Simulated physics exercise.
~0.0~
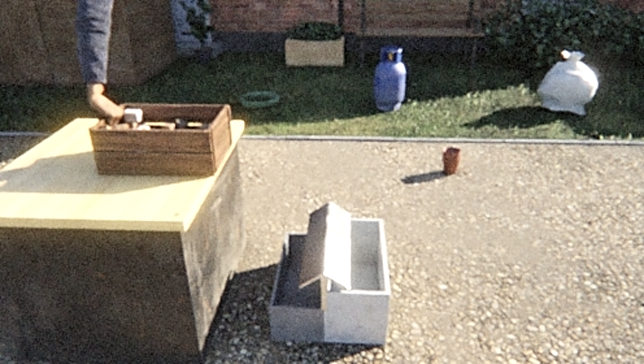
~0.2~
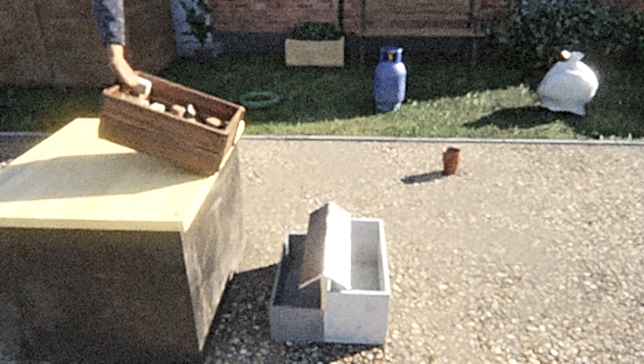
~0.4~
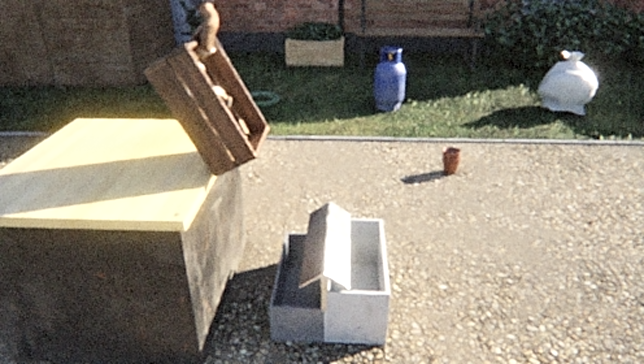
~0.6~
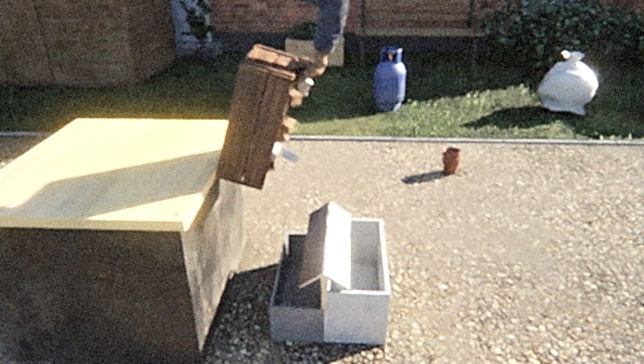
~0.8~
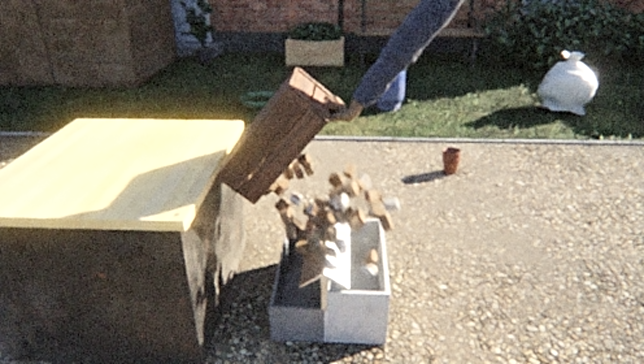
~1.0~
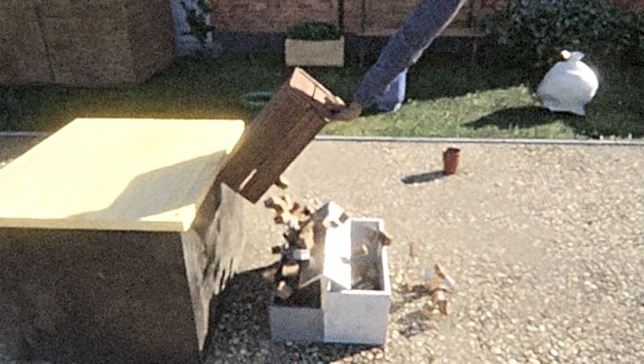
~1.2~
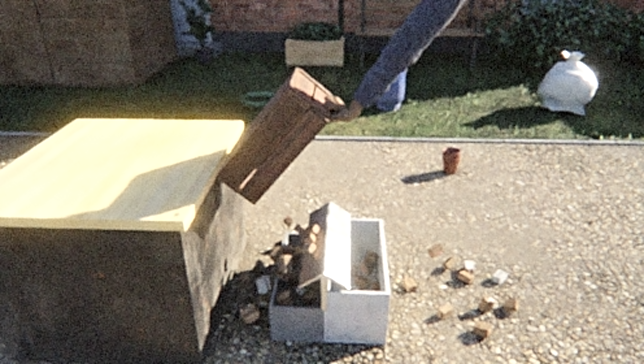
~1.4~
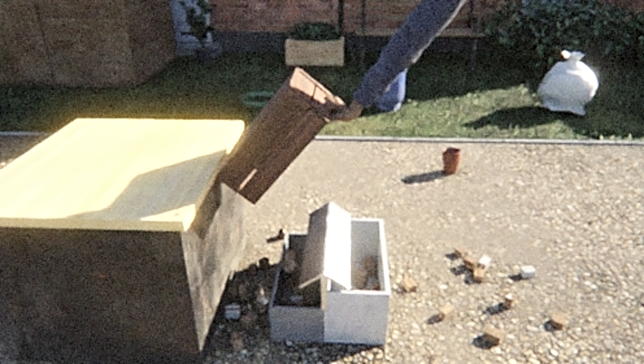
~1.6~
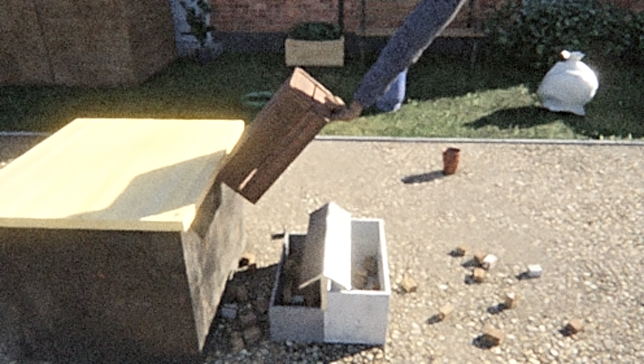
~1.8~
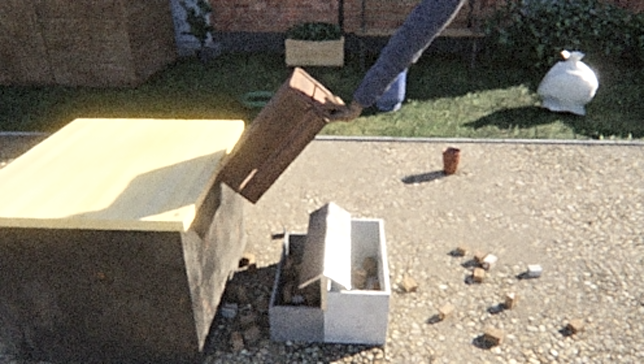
Wooden crate tipping off a bench by hand, spilling small blocks over a ridged grey tub and white tote, some scattering on gravel.
